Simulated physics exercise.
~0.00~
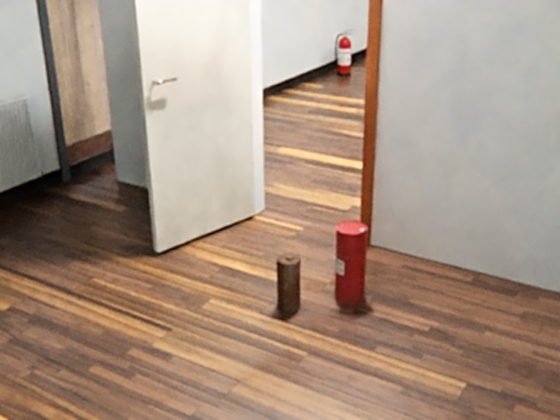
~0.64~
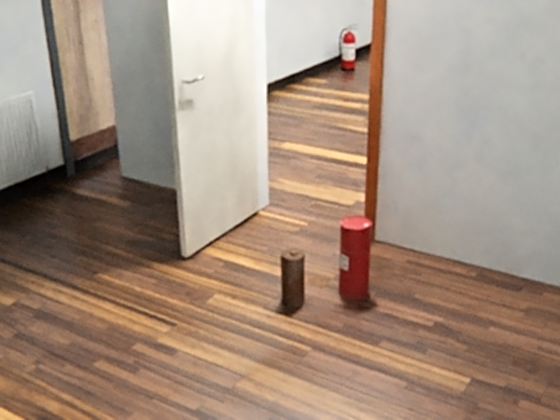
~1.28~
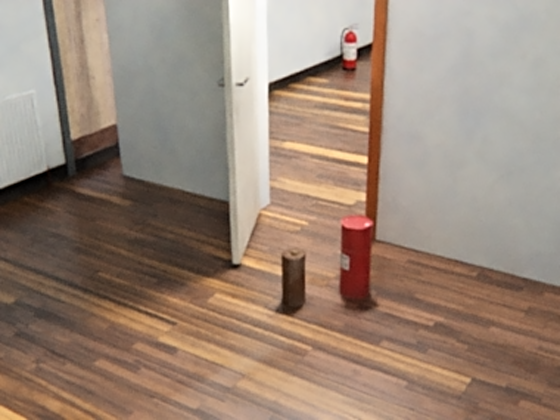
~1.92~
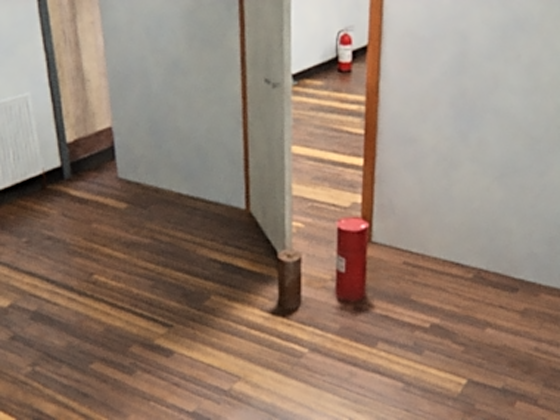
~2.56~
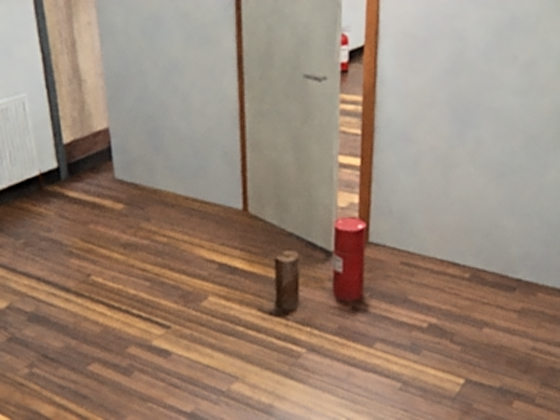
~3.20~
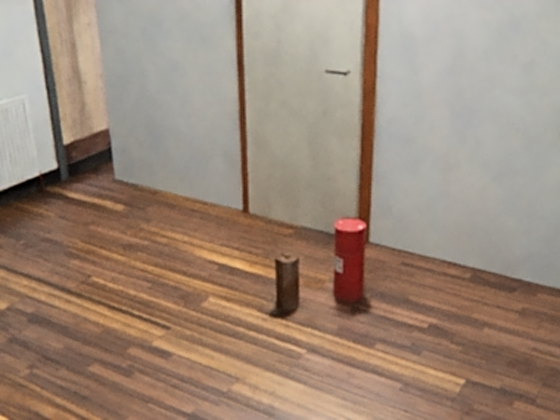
In the video, a pale door stands open in a room with a striped wood floor, where a brown roll and a red canister stand near the doorway. The door swings to the right until it is fully shut, and both objects remain standing in place.
